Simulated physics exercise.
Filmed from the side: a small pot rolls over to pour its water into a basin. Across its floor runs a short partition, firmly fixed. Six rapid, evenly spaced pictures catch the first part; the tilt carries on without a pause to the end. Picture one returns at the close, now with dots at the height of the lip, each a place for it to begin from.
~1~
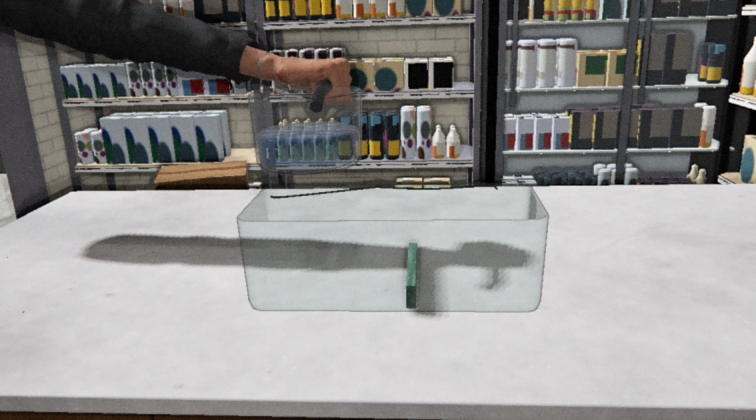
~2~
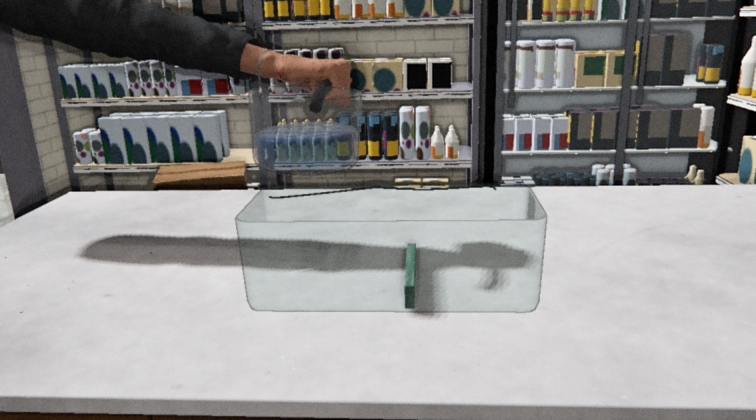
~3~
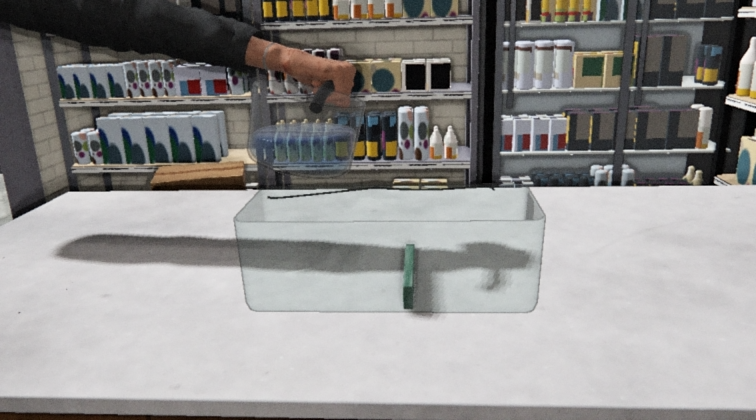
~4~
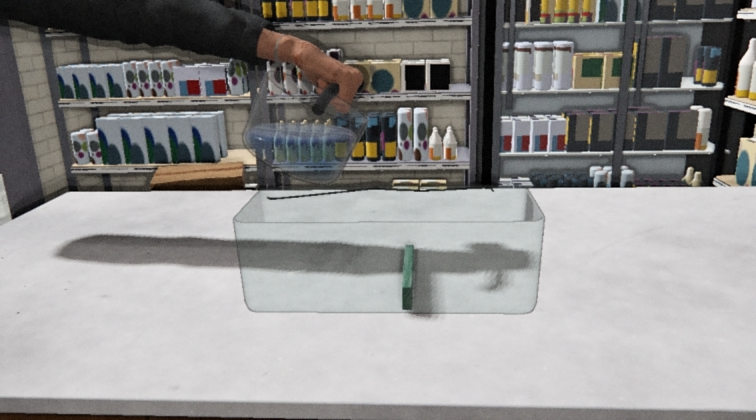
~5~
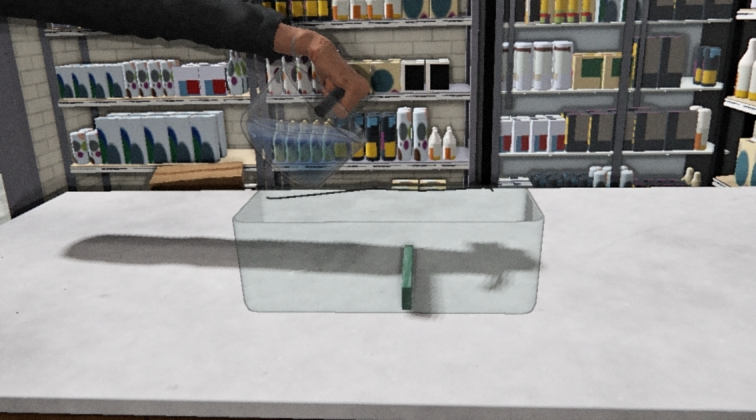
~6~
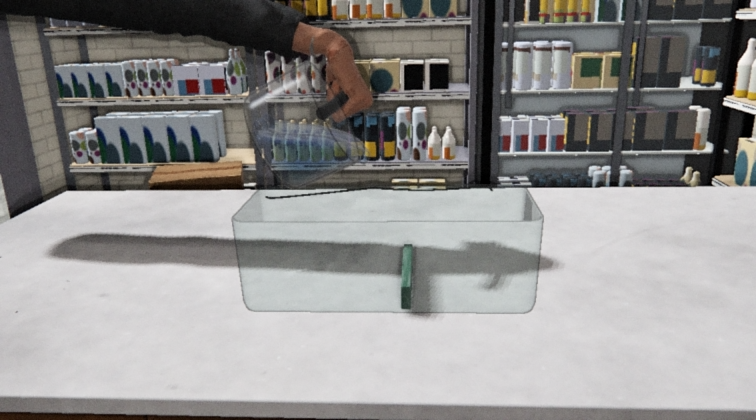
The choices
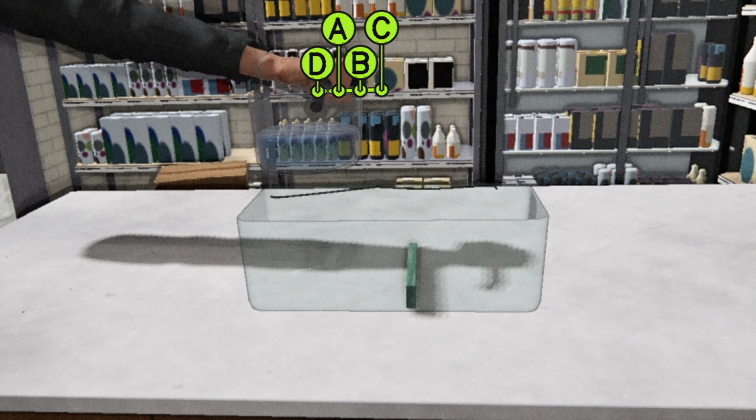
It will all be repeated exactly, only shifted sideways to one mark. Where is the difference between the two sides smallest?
C works best here.
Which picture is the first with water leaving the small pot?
In picture 6.
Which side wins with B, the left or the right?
More ends on the left.
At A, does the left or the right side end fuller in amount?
The left one.
In lime, A at (338, 90); B at (360, 90); C at (381, 89); D at (317, 91).
If A is chosen, about 84 % ends left of the wall and 13 % right of it; 3 % is lost outside.
If B is chosen, about 86 % ends left of the wall and 11 % right of it; 3 % is lost outside.
If C is chosen, about 44 % ends left of the wall and 55 % right of it.
If D is chosen, about 83 % ends left of the wall and 16 % right of it.
